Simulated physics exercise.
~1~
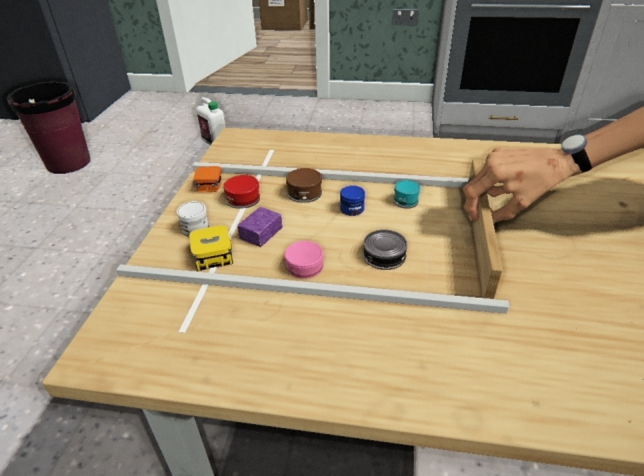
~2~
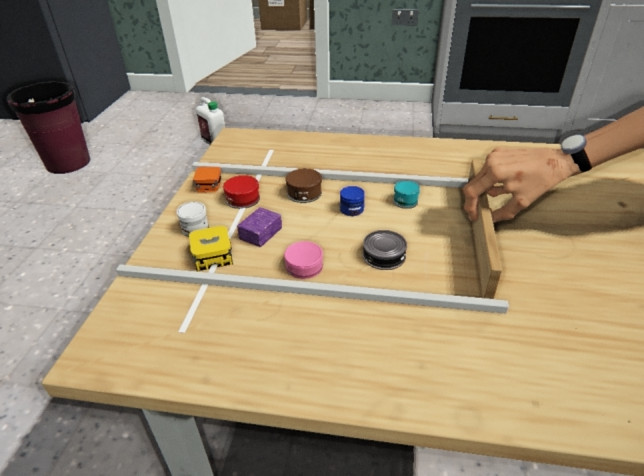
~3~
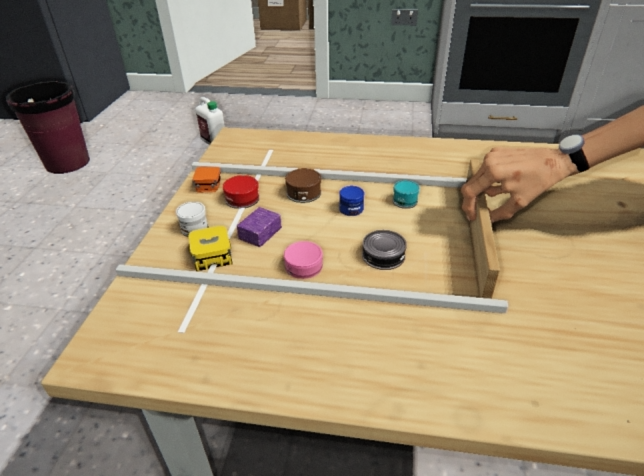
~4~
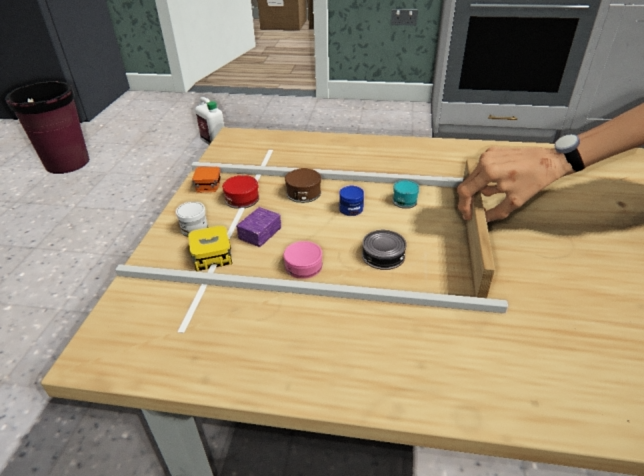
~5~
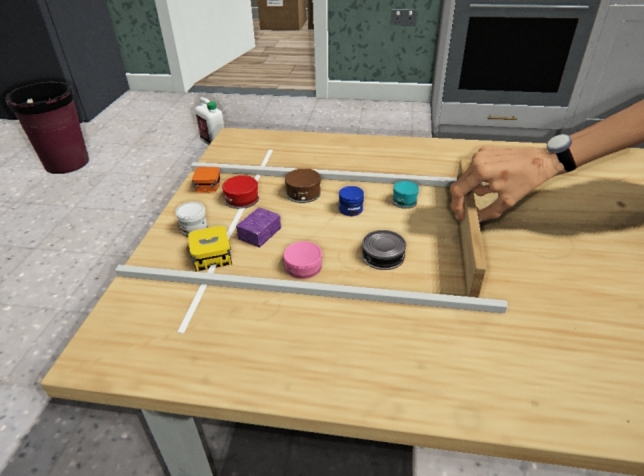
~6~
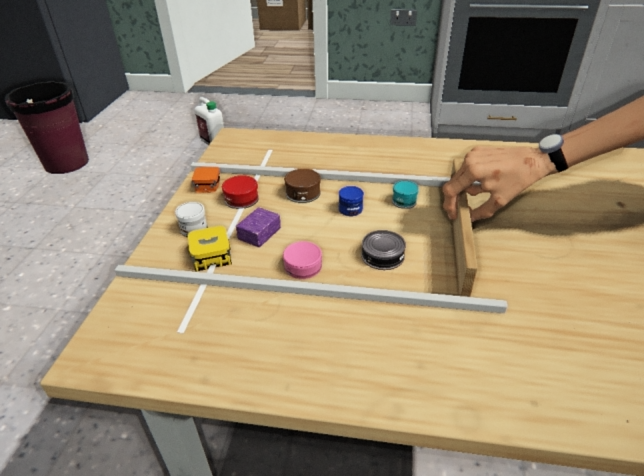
A hand slowly sliding a wooden board slightly left between two rails, towards colourful tins and tubs sitting still on a table.
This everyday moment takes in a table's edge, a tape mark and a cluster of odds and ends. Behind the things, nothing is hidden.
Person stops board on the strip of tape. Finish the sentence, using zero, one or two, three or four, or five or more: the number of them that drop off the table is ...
The number that drop off the table is zero.
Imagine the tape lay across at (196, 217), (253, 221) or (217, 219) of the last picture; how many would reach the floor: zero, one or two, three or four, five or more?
Taking the three places in turn, it would be at least five; none at all; either one or two.
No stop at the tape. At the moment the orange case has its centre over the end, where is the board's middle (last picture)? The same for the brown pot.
I'd put it close to (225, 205), and close to (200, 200) for the other one.
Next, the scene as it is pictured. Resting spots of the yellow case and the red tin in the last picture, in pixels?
Look around (164, 242) for the first and around (204, 193) for the second.
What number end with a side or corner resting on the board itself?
The count in contact is 5.
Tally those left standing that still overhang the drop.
Things overhanging at the end: 1.
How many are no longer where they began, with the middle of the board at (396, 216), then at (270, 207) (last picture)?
The count is 2 at the first point and 8 at the second.
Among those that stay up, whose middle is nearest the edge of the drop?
Orange case.
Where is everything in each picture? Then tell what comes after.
The first picture shows orange case (209, 180); white tin (194, 219); yellow case (212, 248); board (482, 222); tape (238, 220).
The second picture shows white tin (193, 219); red tin (242, 192).
The third picture shows yellow case (211, 248); black pot (384, 250).
The fourth picture shows orange case (208, 180); board (475, 222).
The fifth picture shows white tin (192, 220); blue tub (351, 201).
The sixth picture shows orange case (207, 180); white tin (192, 220); yellow case (210, 249); board (461, 221); tape (236, 220).
Soon after, none off yet; orange case at rest near (207, 180); white tin at rest near (192, 220); yellow case at rest near (210, 249).
After that, none off yet; orange case at rest near (207, 180); white tin at rest near (192, 220); yellow case displaced a little near (195, 244).
In the end, the number that fall off is zero.
